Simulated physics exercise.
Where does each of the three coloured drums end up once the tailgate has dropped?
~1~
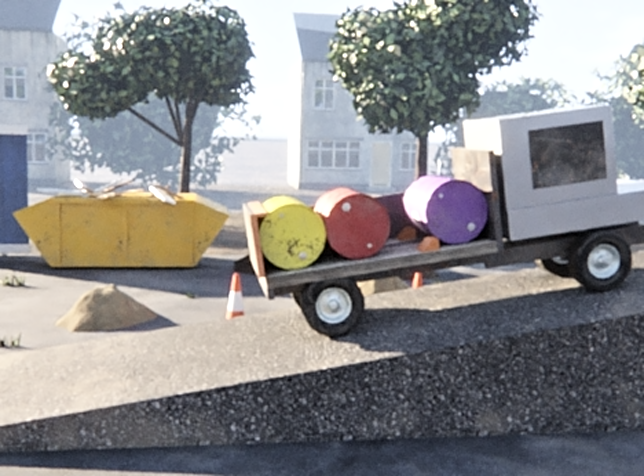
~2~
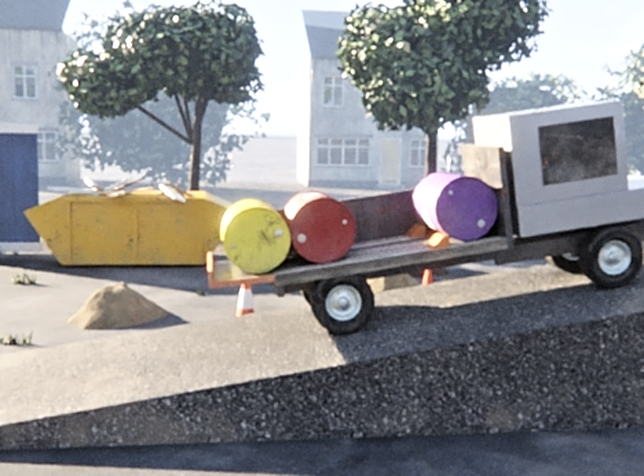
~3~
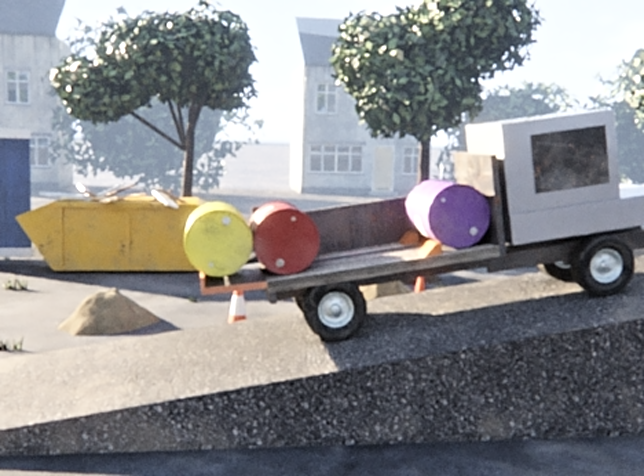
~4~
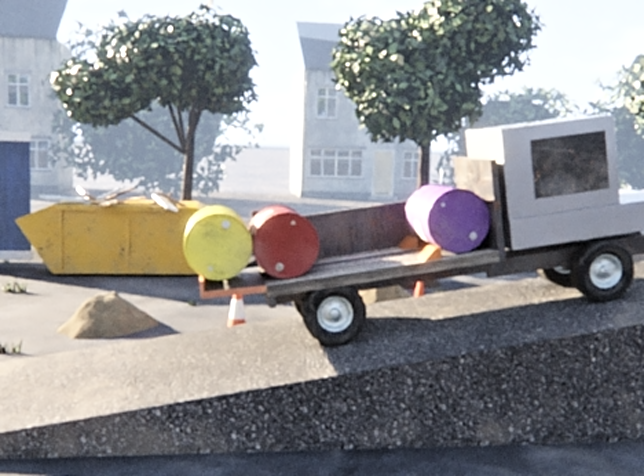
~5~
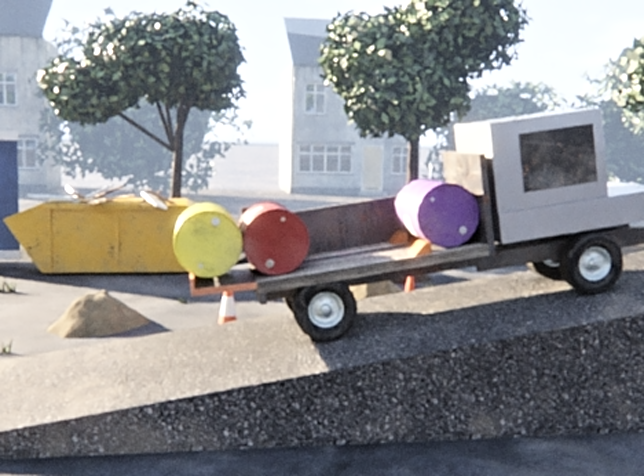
The yellow drum ends up out on the lowered gate, while the red and purple drums are both still over the bed.
